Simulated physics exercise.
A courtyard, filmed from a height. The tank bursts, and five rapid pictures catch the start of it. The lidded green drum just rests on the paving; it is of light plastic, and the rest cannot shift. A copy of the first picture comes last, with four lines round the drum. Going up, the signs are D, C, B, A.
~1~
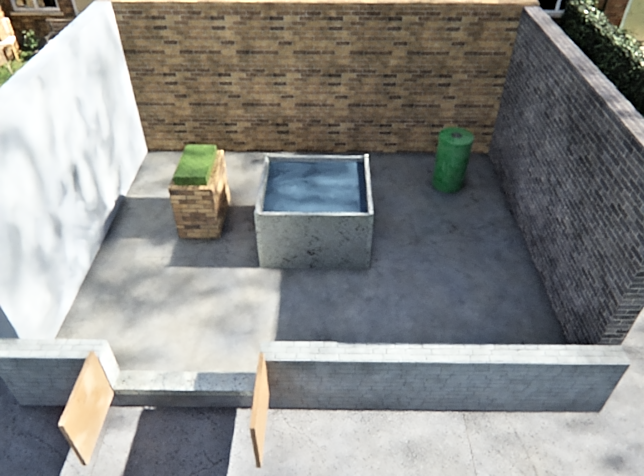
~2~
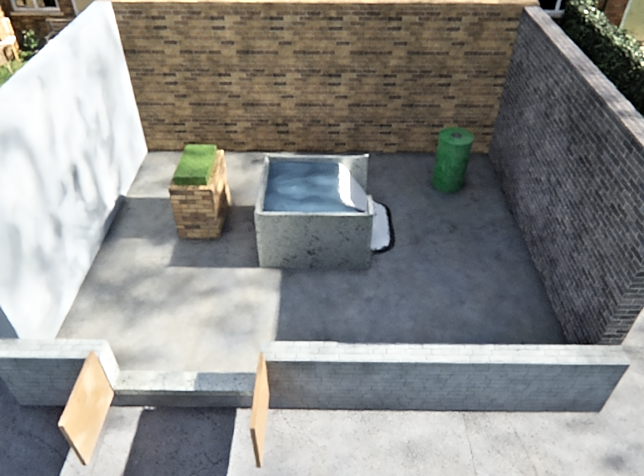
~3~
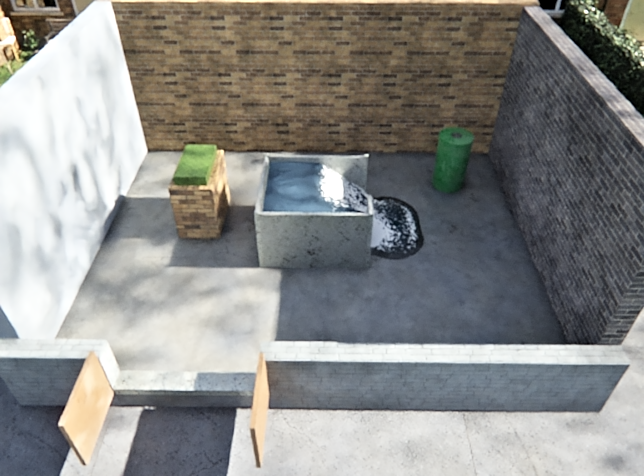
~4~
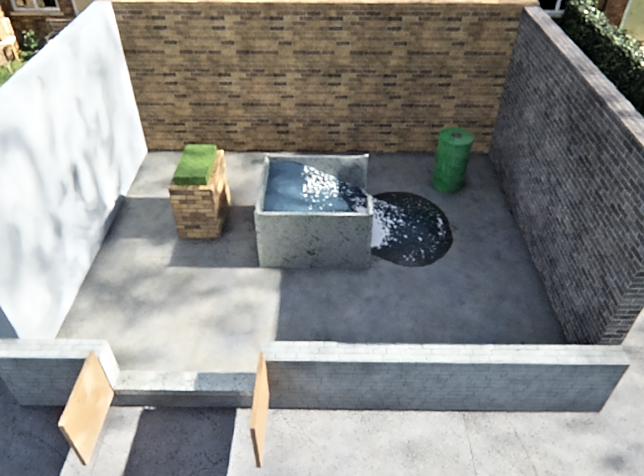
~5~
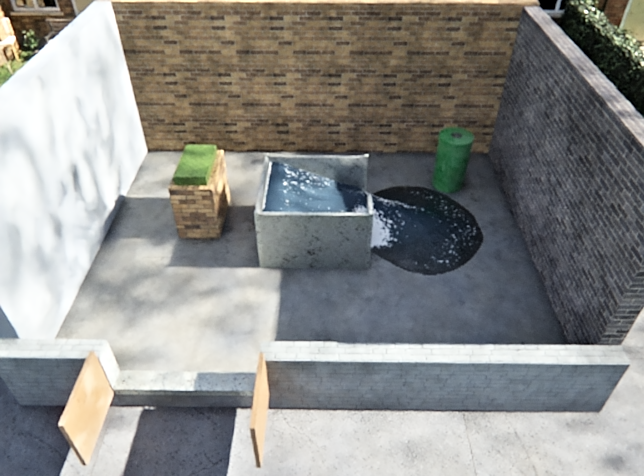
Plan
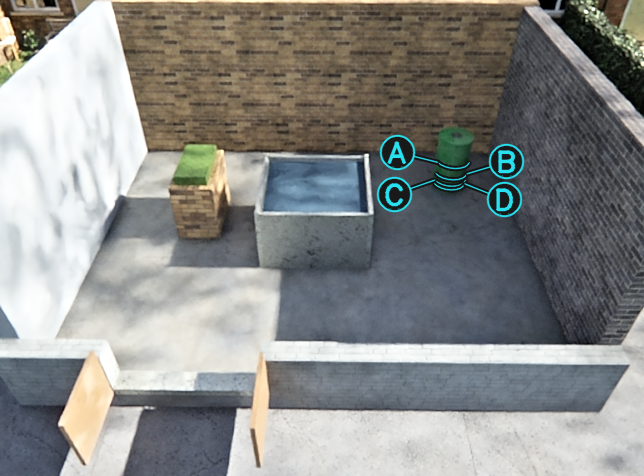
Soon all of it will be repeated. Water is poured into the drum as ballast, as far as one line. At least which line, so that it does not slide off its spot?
That is line A.
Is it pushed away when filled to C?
Yes, that goes wrong.
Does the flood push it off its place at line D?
Yes.
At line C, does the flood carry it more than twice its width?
Yes.
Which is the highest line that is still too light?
Line B.
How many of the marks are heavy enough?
One of them.
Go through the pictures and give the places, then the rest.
Lid of the green drum at (457, 136); tank full, its middle at (315, 188); open gate at (184, 343), in the first frame.
In the second frame, 2 % of the ground under water, its edge towards the drum at (384, 210).
In the third frame, 4 % of the ground under water, its edge towards the drum at (404, 205).
In the fourth frame, 7 % of the ground under water, its edge towards the drum at (428, 203).
Lid of the green drum at (457, 136); 10 % of the ground under water, its edge towards the drum at (429, 191), in the fifth frame.
In cyan, A at (455, 168); B at (453, 179); C at (452, 186); D at (451, 189); from the bottom up D, C, B, A.
Choosing A, it does not move.
Choosing B, it is pushed about half its own width away.
Choosing C, it is pushed about 3 times its own width away.
Choosing D, it is pushed about 4 times its own width away.
